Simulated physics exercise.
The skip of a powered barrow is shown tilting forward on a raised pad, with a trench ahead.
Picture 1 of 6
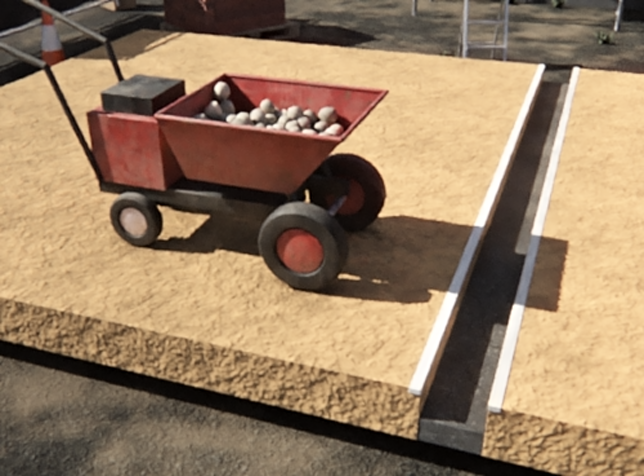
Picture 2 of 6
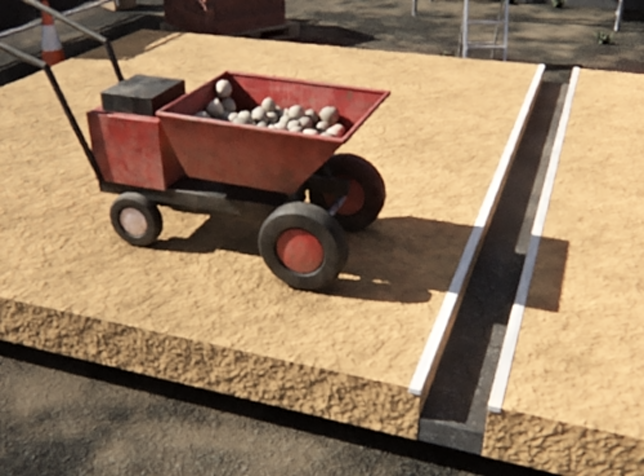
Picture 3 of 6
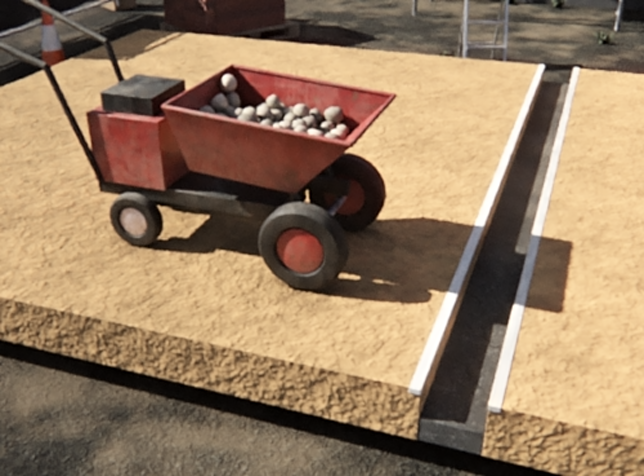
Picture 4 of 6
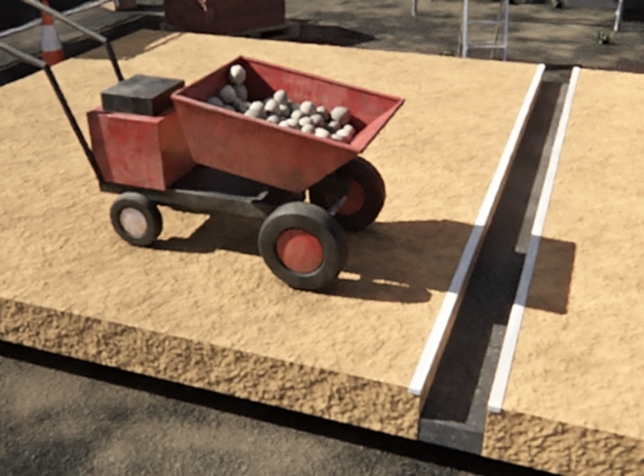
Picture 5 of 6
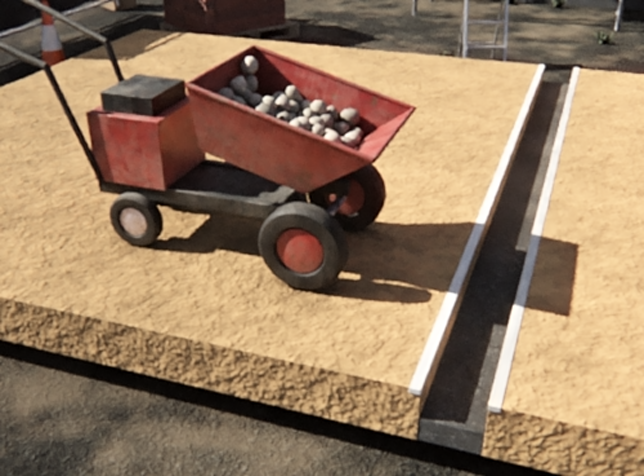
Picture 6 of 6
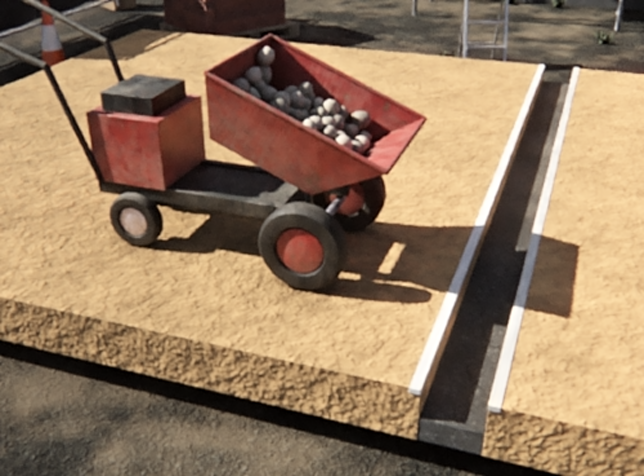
On a raised sandy pad beside a narrow trench, a red barrow stood still while its skip, loaded with rounded stones, tilted forward to the right, slightly at first and then clearly, its back end rising.
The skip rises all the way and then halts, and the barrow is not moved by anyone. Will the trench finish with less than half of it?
No, more than half.
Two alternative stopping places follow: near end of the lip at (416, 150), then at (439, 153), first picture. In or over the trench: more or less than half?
The first try ends with the lesser portion between the edges, the second with the lesser portion.
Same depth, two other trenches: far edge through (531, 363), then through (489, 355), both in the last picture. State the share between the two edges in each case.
About 90 and 60 per cent.
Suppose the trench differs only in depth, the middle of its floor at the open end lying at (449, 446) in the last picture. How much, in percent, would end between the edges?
That would give roughly 90 percent.
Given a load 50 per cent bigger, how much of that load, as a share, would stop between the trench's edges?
It lands at roughly 60 per cent.
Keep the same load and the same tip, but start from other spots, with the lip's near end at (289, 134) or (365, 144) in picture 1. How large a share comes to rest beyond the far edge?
0 % and 20 %.
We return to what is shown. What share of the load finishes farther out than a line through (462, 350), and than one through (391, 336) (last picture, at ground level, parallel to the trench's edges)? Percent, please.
Estimate: 50 %, then 100 %.
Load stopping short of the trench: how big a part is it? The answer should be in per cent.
Roughly 10 in a hundred.
Soon after the last picture, skip tipped steeply; all in the skip.
A little later, skip tipped right over; about half in the skip; a small part short of the trench; about a third in or heaped over the trench; a stray few falling.
Later still, skip tipped right over; a stray few in the skip; a small part short of the trench; most in or heaped over the trench; a small part beyond it.
At rest, skip tipped right over; a stray few in the skip; a small part short of the trench; most in or heaped over the trench; a small part beyond it.
